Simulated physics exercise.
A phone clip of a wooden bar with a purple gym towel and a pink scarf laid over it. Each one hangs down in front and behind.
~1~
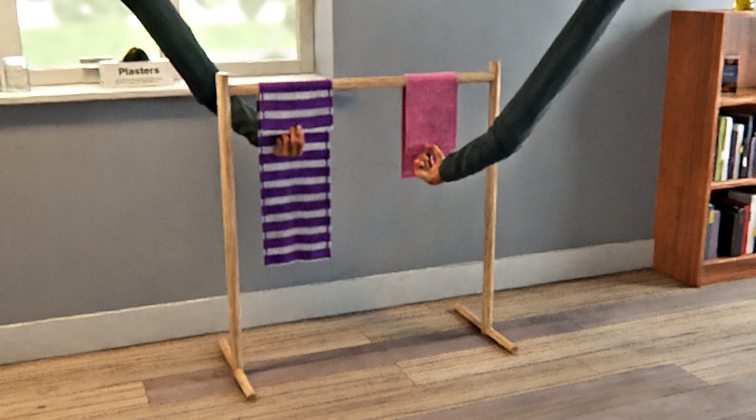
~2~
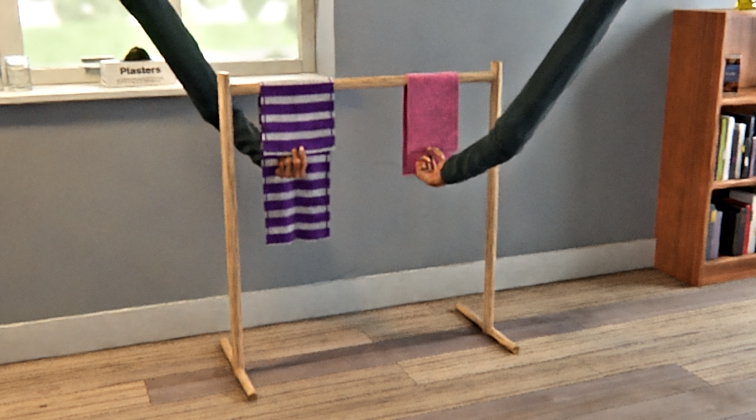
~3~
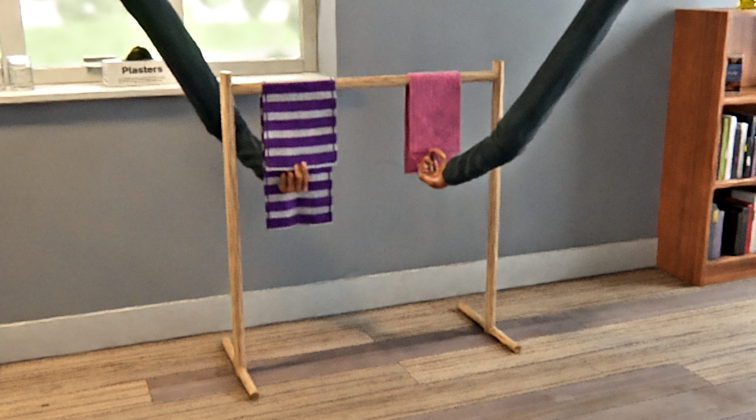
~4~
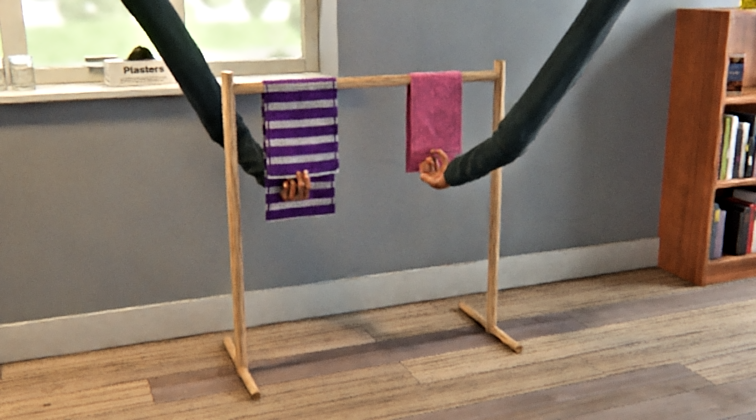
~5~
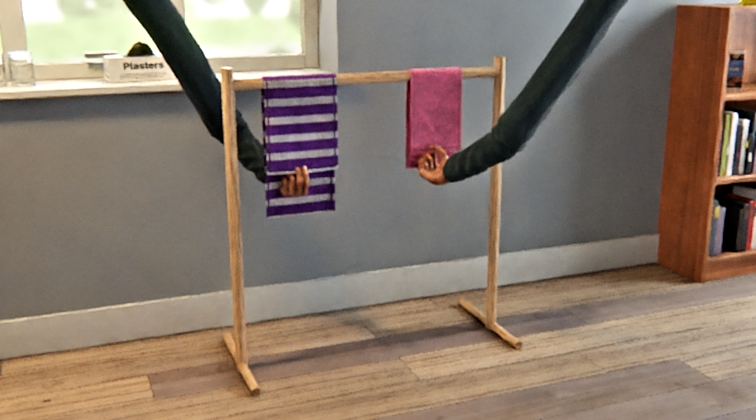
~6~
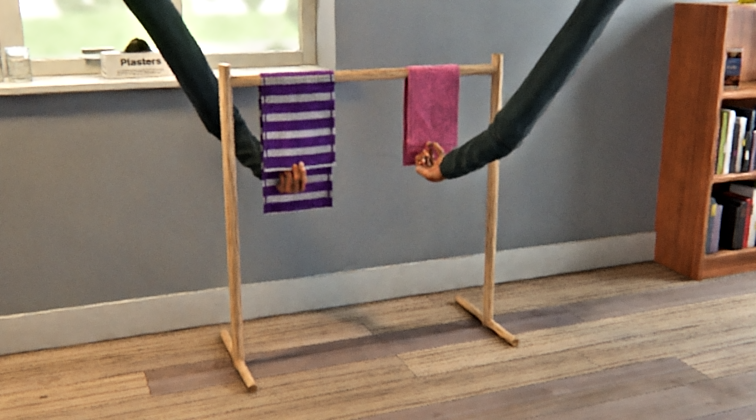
To begin with, a striped purple towel and a shorter pink cloth hang over a wooden bar, with a hand at each one's front. The left hand draws the towel's front layer downward while its longer back layer rises, then both nearly settle; the pink cloth barely shifts throughout.
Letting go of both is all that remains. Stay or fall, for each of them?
As I see it, the purple gym towel most likely keeps its perch; the pink scarf most likely keeps its perch.
Then, 0.46 s after the last picture, gym towel still hanging; scarf still hanging.
At rest, gym towel still hanging; scarf still hanging. The purple gym towel hangs there and the pink scarf keeps its place.
